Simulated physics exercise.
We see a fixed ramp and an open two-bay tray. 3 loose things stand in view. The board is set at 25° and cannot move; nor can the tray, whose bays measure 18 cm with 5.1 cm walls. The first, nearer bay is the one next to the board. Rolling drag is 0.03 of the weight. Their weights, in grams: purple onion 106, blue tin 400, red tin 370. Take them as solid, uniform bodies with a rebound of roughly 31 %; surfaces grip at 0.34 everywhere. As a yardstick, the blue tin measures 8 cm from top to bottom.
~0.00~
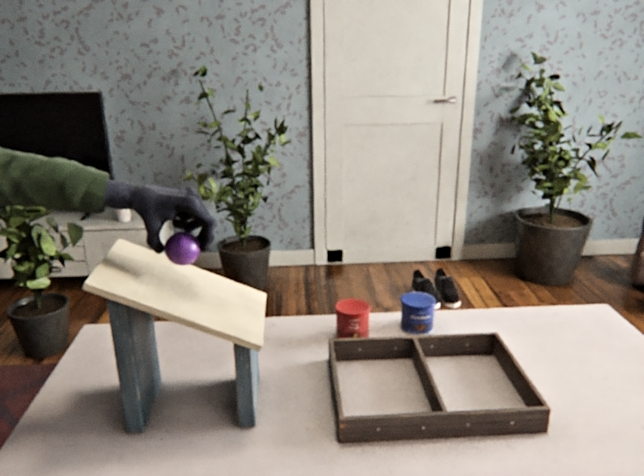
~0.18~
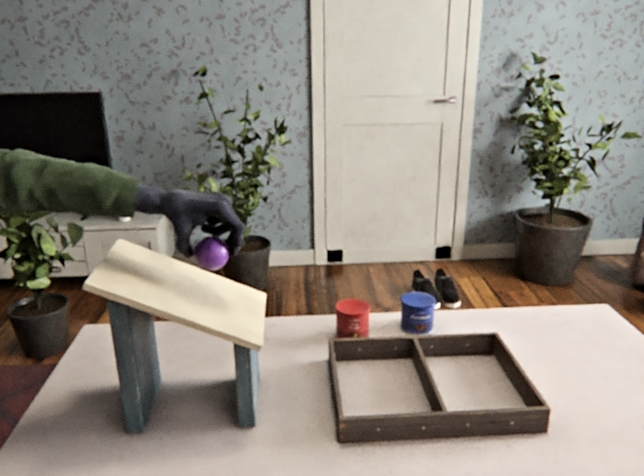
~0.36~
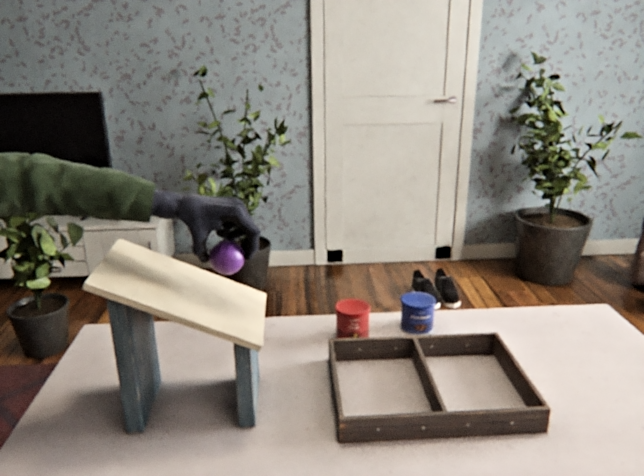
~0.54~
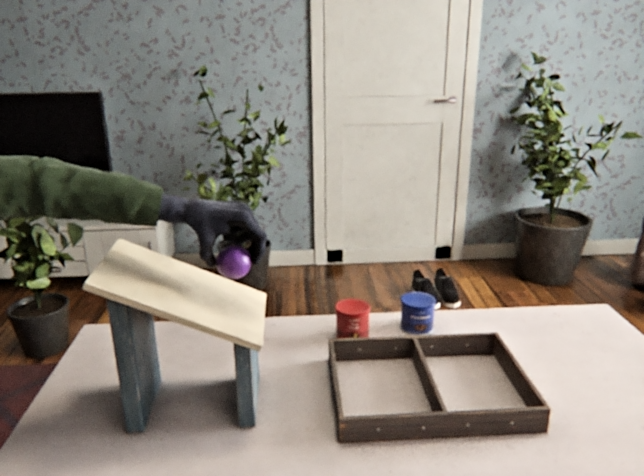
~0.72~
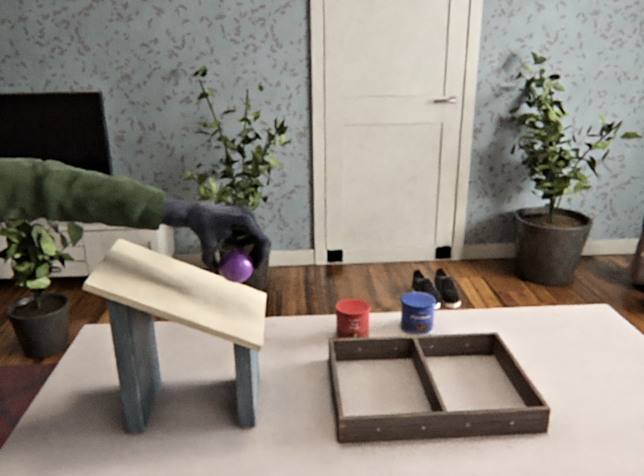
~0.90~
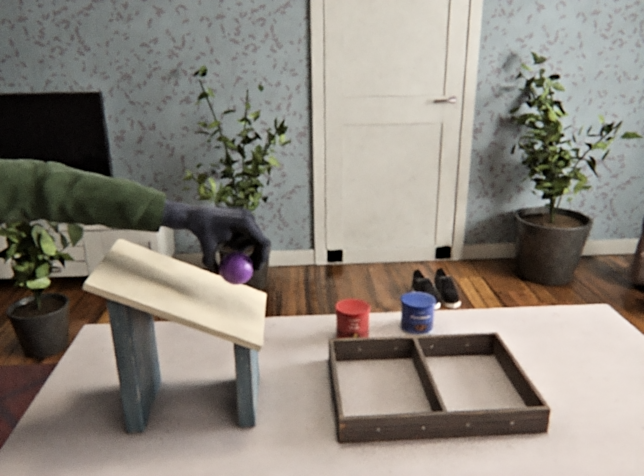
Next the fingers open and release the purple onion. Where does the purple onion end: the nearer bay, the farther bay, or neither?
Resting place: Neither bay.
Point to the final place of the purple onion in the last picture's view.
Around (288, 386).
Around 1.20 s, purple onion near (262, 300).
Around 1.40 s, it is outside the bays; purple onion near (312, 381).
Around 1.50 s, it is outside the bays; purple onion near (281, 386).
Finally (2.3 s), it is outside the bays; the bystanders still in place (within 4 cm). Final places as that camera would see them, purple onion near (288, 386).
